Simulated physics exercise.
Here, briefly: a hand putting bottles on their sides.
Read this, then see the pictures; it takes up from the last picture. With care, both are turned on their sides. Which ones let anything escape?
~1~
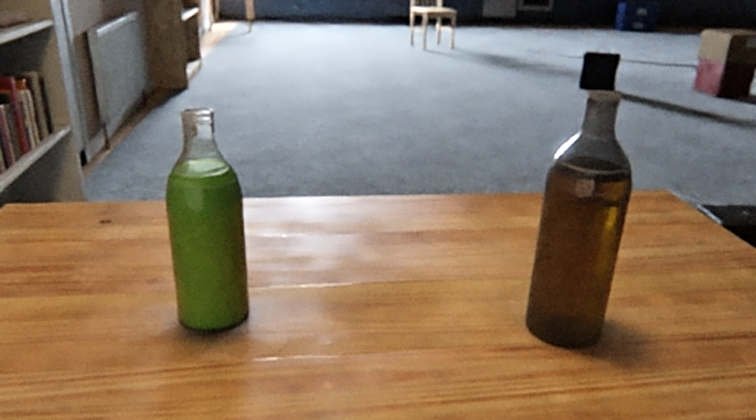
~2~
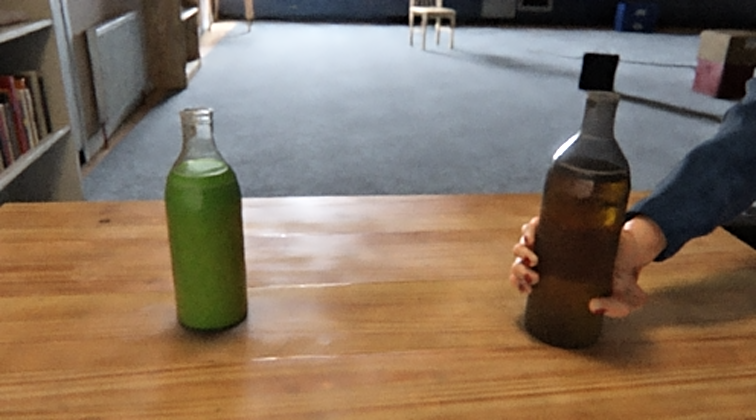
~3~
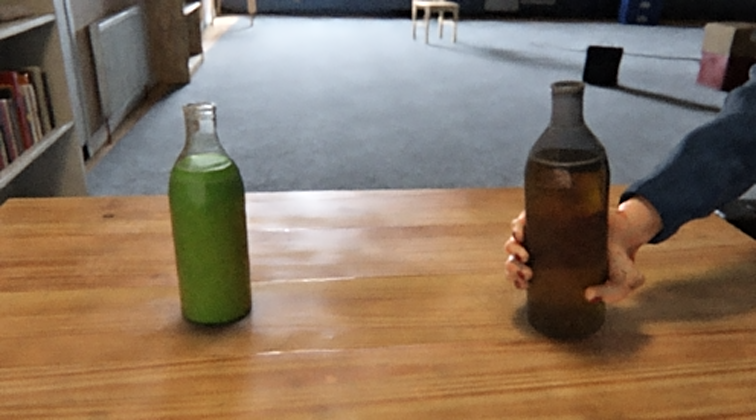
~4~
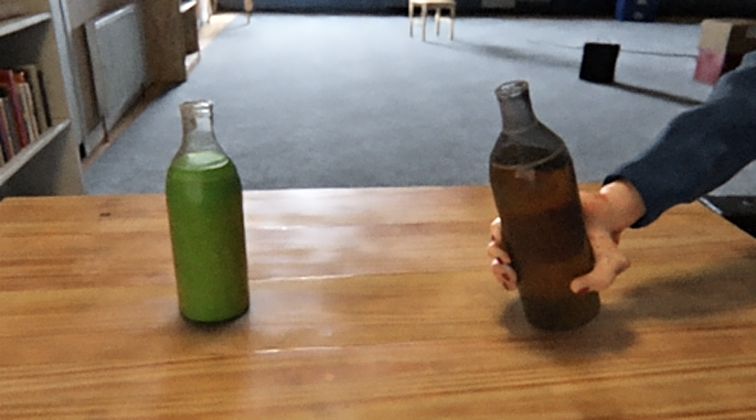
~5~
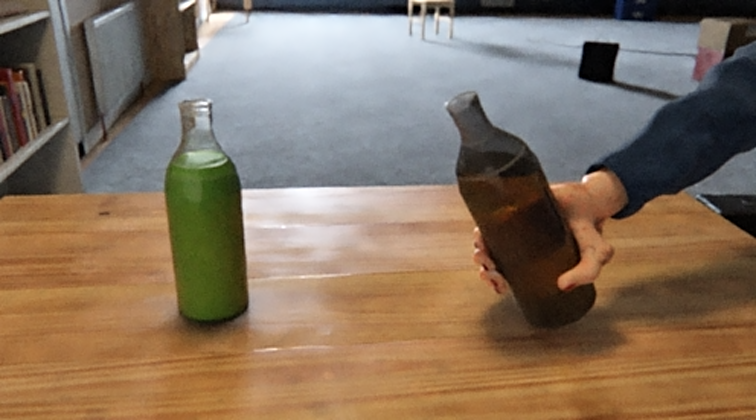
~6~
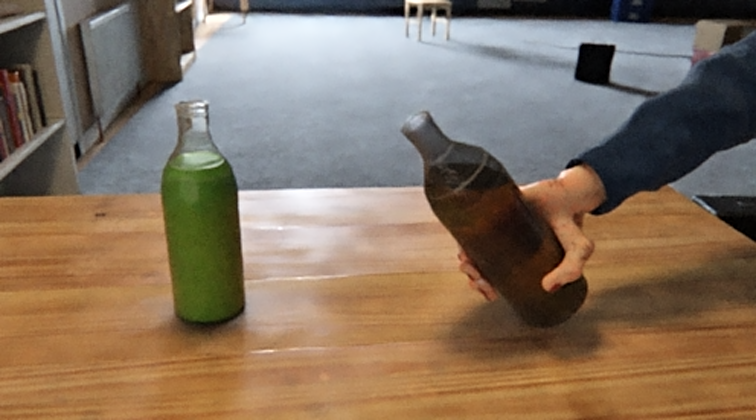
Left: Something escapes; right: Something escapes.
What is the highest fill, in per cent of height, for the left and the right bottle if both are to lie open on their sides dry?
Roughly 22 % and 26 %.
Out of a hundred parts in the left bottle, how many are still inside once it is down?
It should hold on to roughly 30 per cent of its contents.
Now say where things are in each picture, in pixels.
The first frame shows both stand upright; right bottle (582, 217) about two thirds full, open; left bottle (206, 217) about three quarters full, open.
The second frame shows a hand takes the right bottle; right bottle about two thirds full, surface at (590, 170); left bottle about three quarters full, surface at (201, 169).
In the third frame, the right bottle leans; right bottle (566, 207) about two thirds full; left bottle (209, 212) about three quarters full.
In the fourth frame, the right bottle leans; right bottle about two thirds full, surface at (528, 159); left bottle about three quarters full, surface at (201, 162).
In the fifth frame, the right bottle leans; right bottle (513, 206) tipped 30°; left bottle (205, 209) about three quarters full.
In the sixth frame, the right bottle leans; right bottle (488, 215) tipped 40°, open; left bottle about three quarters full, surface at (197, 161), open.
Next, the right bottle is nearly down; right bottle, dry at the neck.
After that, the right bottle lies flat; right bottle, some has come out.
Finally, both lie flat; right bottle, some has come out; left bottle, some has come out.
